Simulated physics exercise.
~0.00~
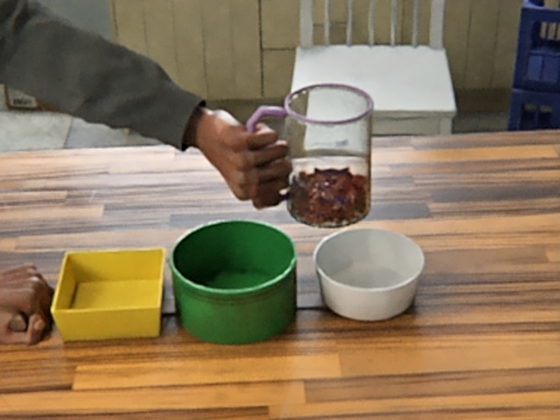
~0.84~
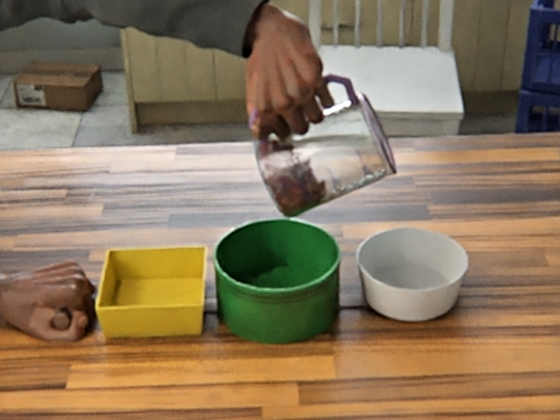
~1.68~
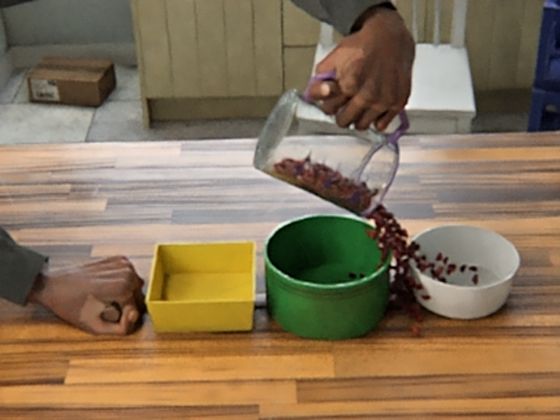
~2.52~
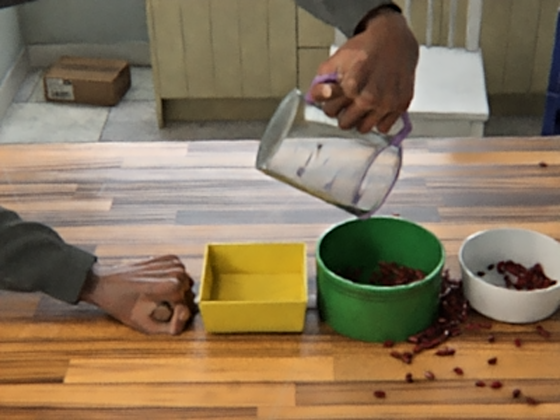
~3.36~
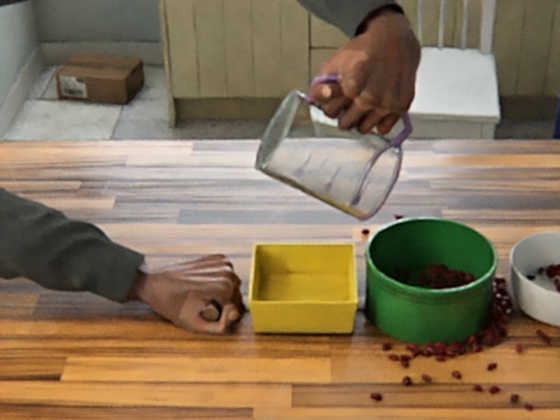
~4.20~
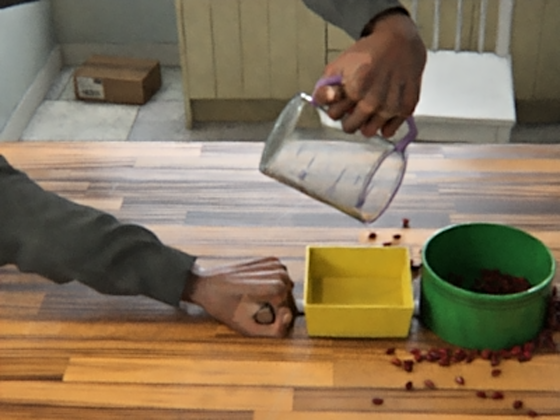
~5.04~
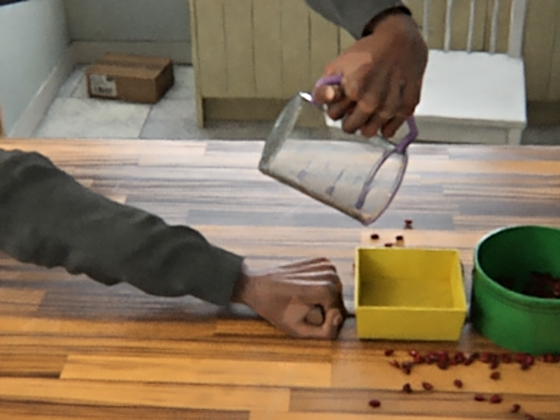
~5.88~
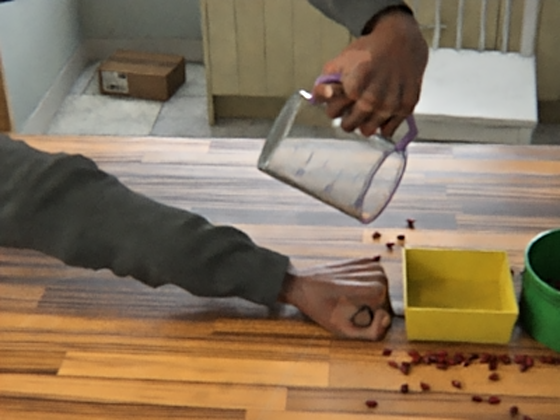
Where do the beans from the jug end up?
A good share lands in the green pot, another in the white dish, and another spills outside onto the table, while the yellow tin stays empty.
